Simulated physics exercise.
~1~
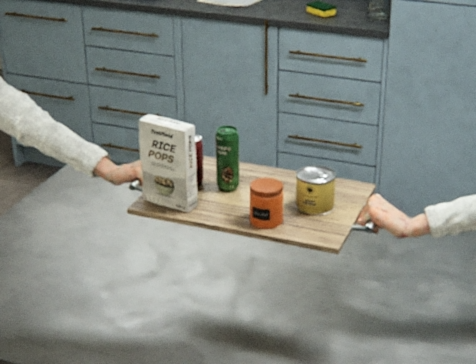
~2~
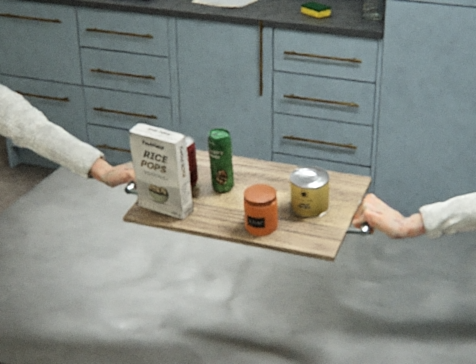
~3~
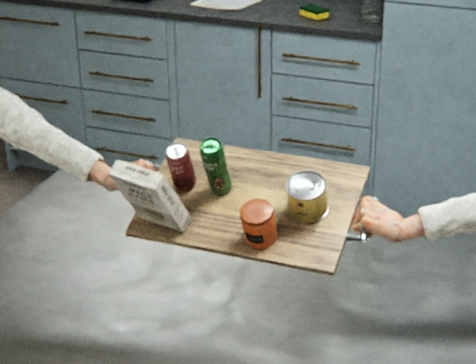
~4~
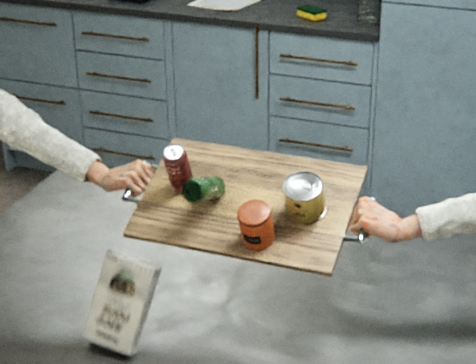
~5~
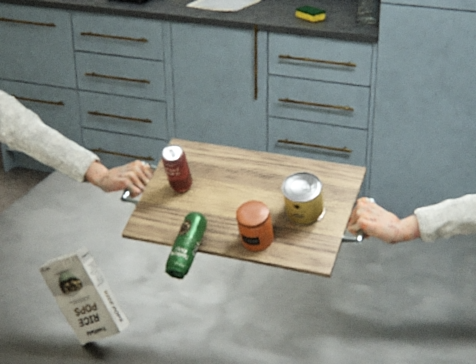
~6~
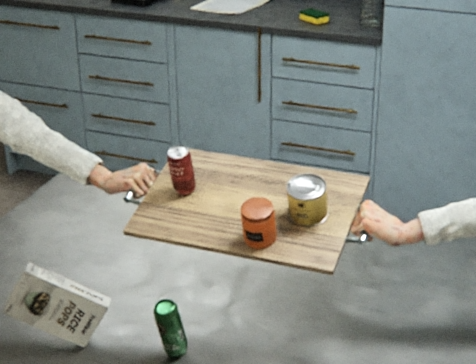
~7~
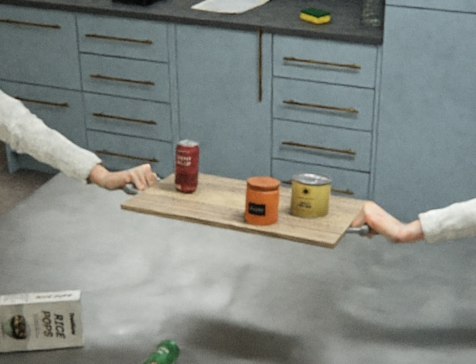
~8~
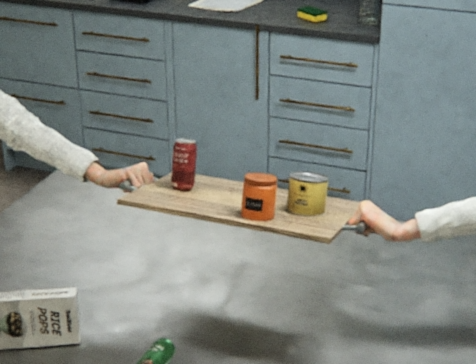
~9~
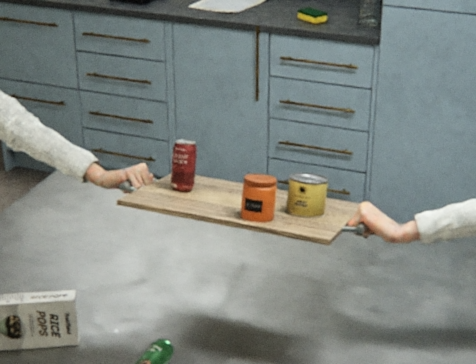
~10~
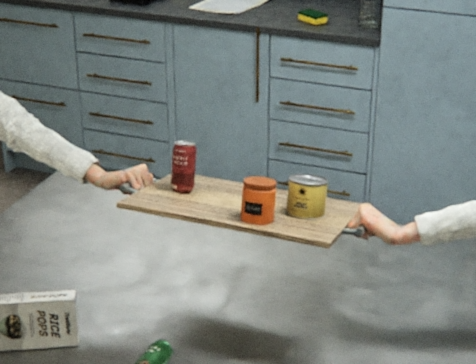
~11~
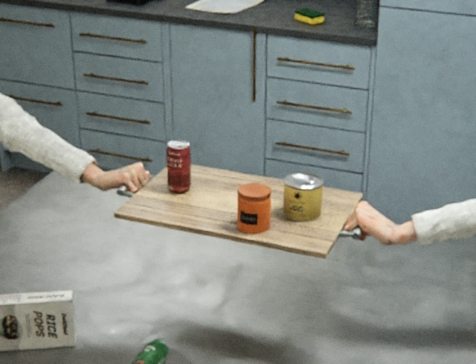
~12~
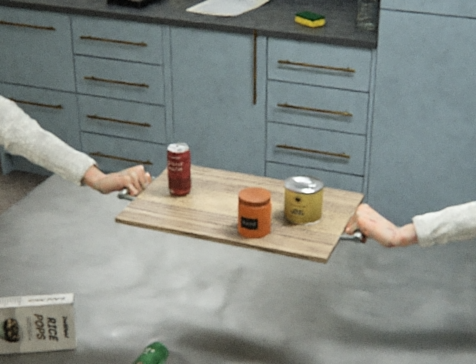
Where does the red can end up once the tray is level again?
The red can stays on the wooden tray, standing upright near its left end.
